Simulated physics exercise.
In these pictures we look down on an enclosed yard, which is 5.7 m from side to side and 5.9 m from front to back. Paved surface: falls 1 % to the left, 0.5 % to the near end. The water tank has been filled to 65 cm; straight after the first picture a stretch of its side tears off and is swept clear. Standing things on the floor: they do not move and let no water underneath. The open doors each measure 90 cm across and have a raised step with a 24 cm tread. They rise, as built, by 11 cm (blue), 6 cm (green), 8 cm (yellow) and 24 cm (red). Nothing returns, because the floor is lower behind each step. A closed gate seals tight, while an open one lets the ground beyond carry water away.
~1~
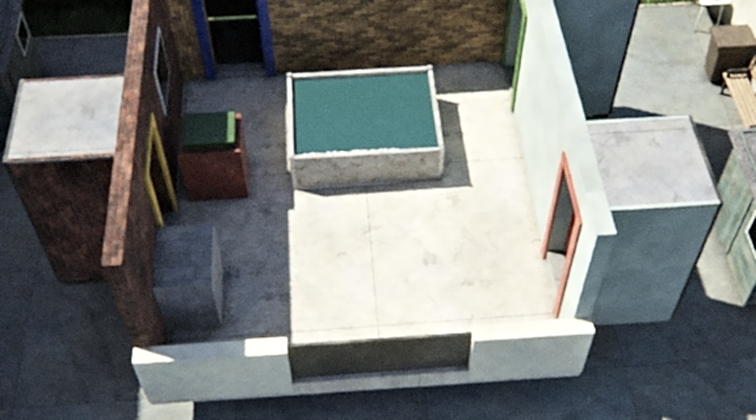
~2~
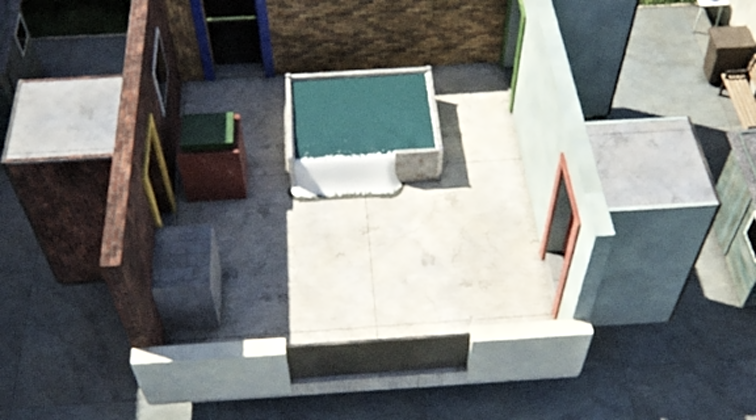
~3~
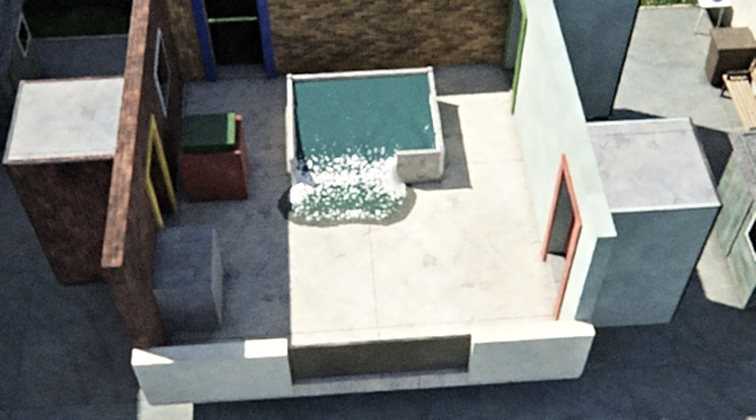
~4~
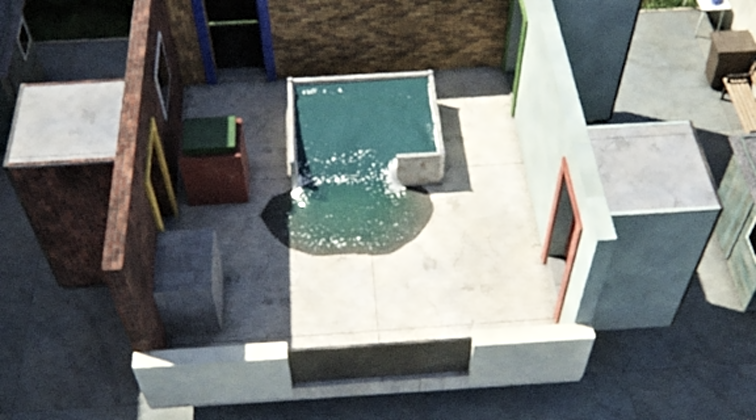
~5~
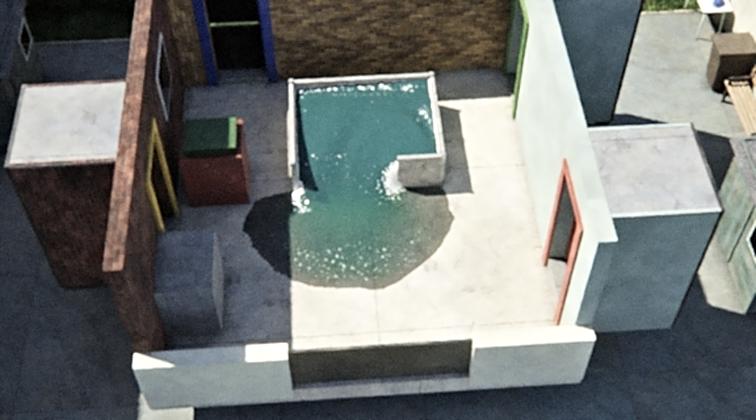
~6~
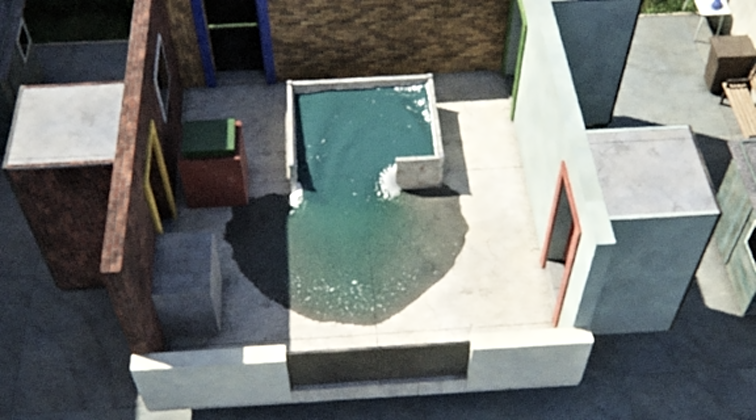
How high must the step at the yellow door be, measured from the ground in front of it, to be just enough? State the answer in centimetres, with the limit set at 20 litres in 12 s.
About 14 cm.
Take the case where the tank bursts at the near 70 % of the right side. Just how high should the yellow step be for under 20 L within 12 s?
Minimum height: Approx. 9.0 cm.
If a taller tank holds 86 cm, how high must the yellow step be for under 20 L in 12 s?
19 cm.
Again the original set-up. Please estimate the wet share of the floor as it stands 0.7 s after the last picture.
Near 40 per cent of the open floor.
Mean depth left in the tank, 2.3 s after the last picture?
Some 20 cm.
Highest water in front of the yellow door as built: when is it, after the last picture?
Near 6.5 seconds.
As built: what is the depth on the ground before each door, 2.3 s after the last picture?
Lab note, cm: Blue 0; green 0; yellow 9; red 14.
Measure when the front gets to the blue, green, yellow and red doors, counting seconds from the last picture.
The blue door gets it at 4.5 s, the green door at 4.0 s, the yellow door at 1.1 s and the red door at 1.3 s.
Then, 0.7 s after the last picture water covers 40 % of the floor, deepest (36 cm) near (329, 373); it has not reached the yellow door.
Then, 2.3 s after the last picture water covers 50 % of the floor, deepest (46 cm) near (189, 383); 9 cm at the yellow door, 6 litres in over its 8 cm step.
Then, 11.3 s after the last picture water covers 100 % of the floor, deepest (18 cm) near (178, 179); 13 cm at the yellow door, 137 litres in over its 8 cm step.
At the yellow door as built, the water peaked near 16 cm, 6.5 s after the last picture.
With a step of 11.5 cm, 53 litres would have come in within the 12 s; with 15.5 cm, 11 litres. So under 20 litres takes about 14 cm.
